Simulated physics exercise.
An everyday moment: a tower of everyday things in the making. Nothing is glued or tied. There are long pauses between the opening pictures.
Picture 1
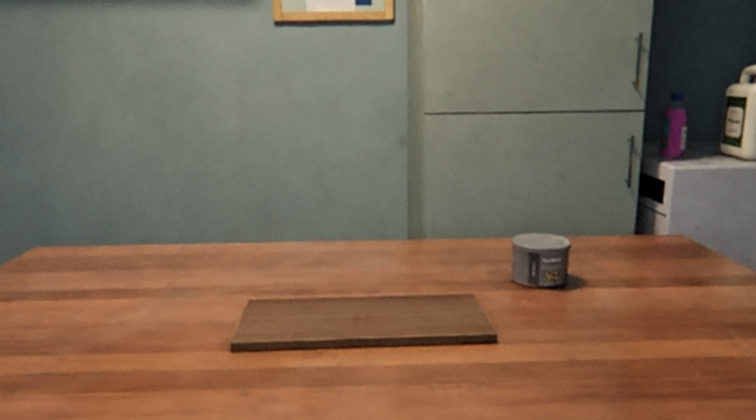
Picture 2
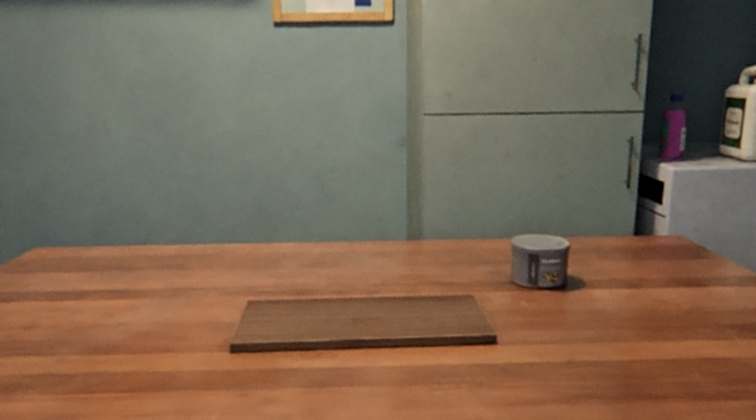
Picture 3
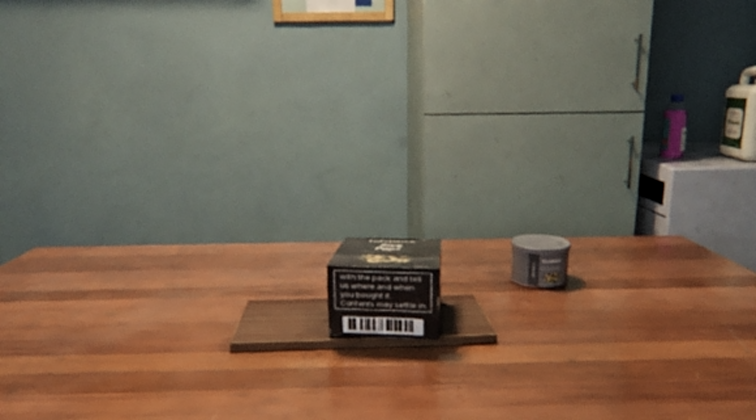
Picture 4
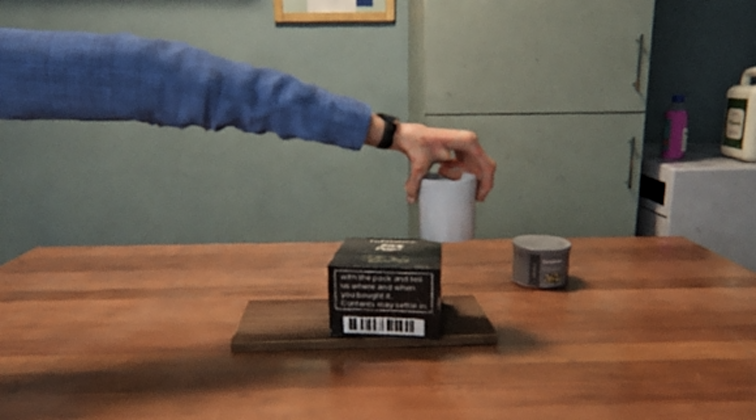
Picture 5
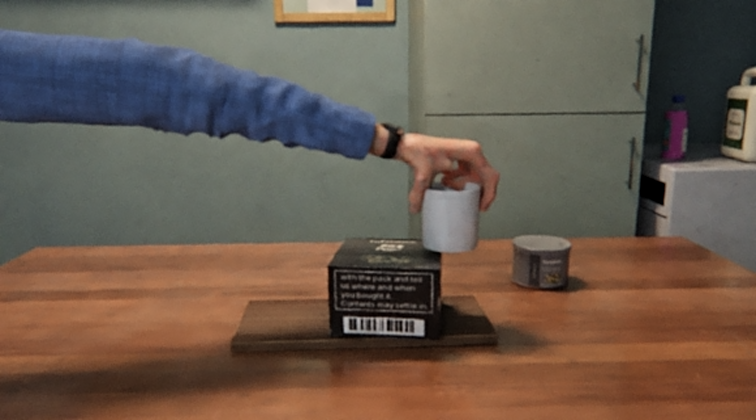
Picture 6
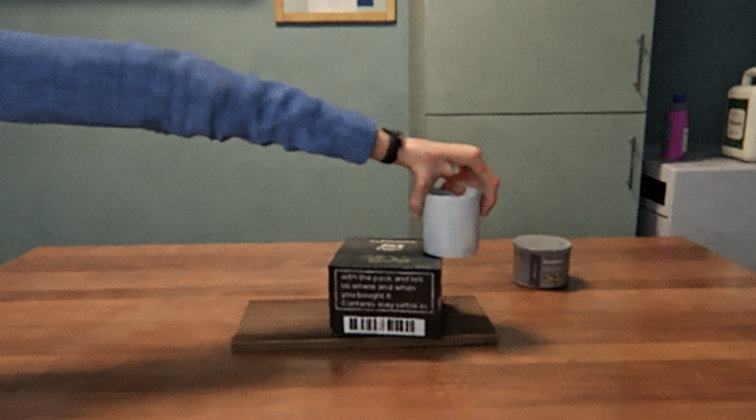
In the video, a brown board lies on a wooden table near a grey tub, then a black box appears on the board, and a blue-sleeved arm from the left lowers a white cup onto the box's right edge.
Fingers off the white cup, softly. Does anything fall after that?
Here the pile gives way.
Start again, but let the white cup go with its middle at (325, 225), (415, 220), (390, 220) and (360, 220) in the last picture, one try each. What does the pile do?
In the first case it loses its balance; in the second case it keeps its balance; in the third case it holds; in the fourth case it holds.
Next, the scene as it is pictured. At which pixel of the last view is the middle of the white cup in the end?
Around (563, 303).
Then, 0.30 s later than the last frame, white cup now fallen.
Then, 0.40 s later than the last frame, things are still on the move.
Then, 0.50 s later than the last frame, as before.
When it is over, fallen, white cup; the other 3 as before. End places, in pixels of the last picture, white cup near (563, 303). The pile loses its balance.
